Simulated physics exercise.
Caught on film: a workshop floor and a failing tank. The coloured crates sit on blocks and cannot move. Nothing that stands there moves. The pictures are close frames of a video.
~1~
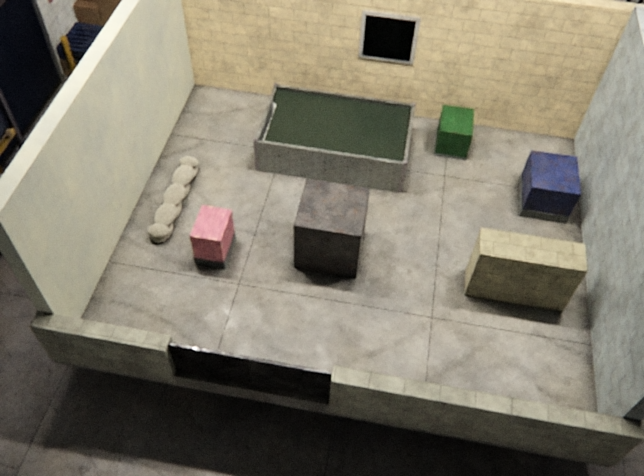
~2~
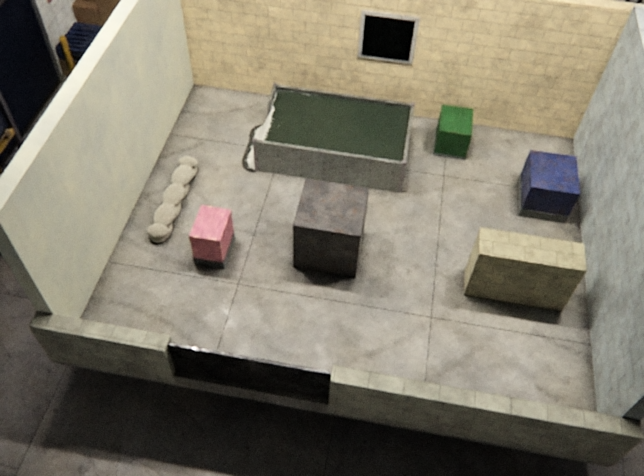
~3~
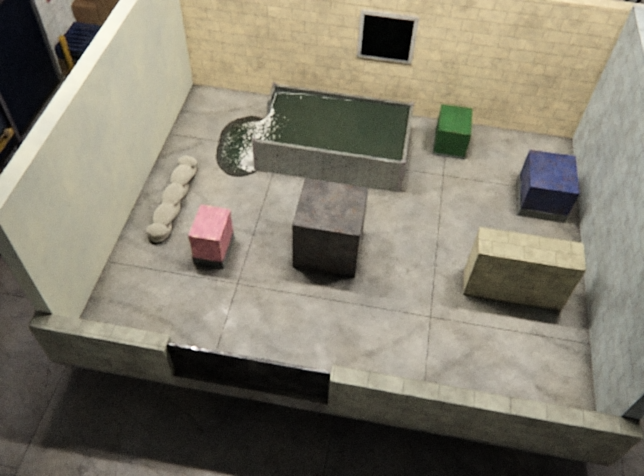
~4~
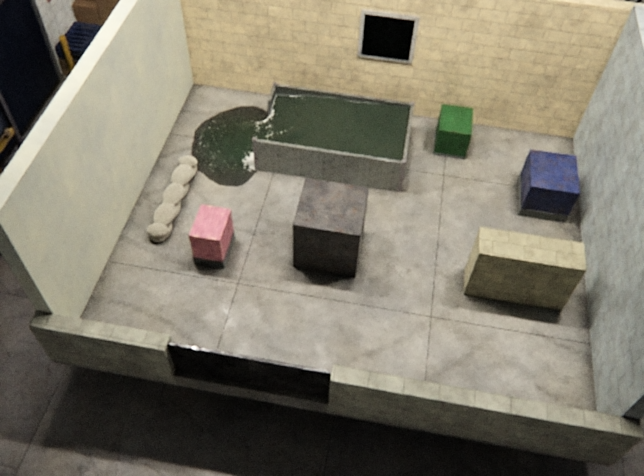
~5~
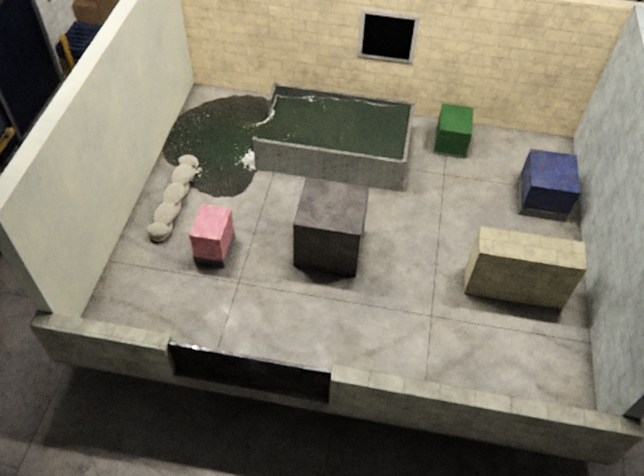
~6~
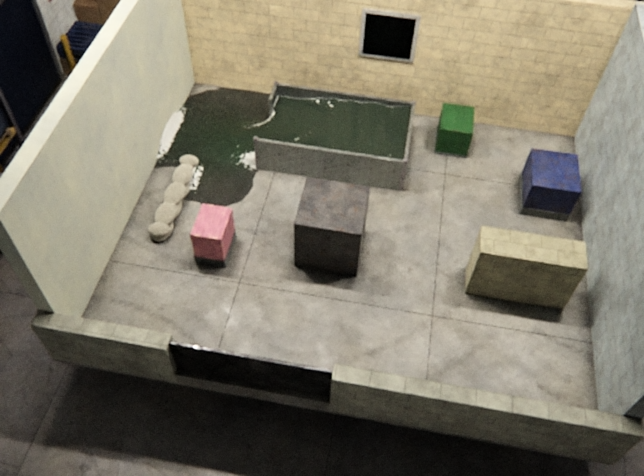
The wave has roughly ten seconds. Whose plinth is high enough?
One by one: The green crate is soaked; the pink crate keeps dry; the blue crate keeps dry.
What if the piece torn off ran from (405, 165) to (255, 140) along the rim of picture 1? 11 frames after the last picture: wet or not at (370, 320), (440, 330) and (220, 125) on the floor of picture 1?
One after the other: Under water, under water, not flooded.
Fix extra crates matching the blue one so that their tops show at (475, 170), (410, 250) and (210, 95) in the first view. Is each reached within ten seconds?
As listed: Escapes it, remains dry, is soaked.
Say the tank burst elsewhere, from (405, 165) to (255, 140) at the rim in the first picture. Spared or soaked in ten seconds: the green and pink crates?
The green crate is wetted, the pink crate takes water.
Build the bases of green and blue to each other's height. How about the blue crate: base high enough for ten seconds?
My reading: Blue crate takes water.
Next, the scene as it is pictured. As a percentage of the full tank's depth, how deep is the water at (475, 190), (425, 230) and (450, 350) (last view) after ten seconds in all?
In that order: 2, 6 and 6 per cent.
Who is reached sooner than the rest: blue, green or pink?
I say the pink crate.
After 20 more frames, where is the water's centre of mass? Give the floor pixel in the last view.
At about (258, 169).
A moment on, water covers 15 % of the floor; the green crate not reached, the pink crate water round its plinth, the blue crate not reached.
Next, water covers 25 % of the floor; the green crate not reached, the pink crate water round its plinth, the blue crate not reached.
Then, water covers 30 % of the floor; the green crate water round its plinth, the pink crate water round its plinth, the blue crate not reached.
Later, water covers 70 % of the floor; the green crate water round its plinth, the pink crate water round its plinth, the blue crate water round its plinth.
In the end, water covers 95 % of the floor; the green crate was topped, the pink crate stayed above the water, the blue crate stayed above the water.
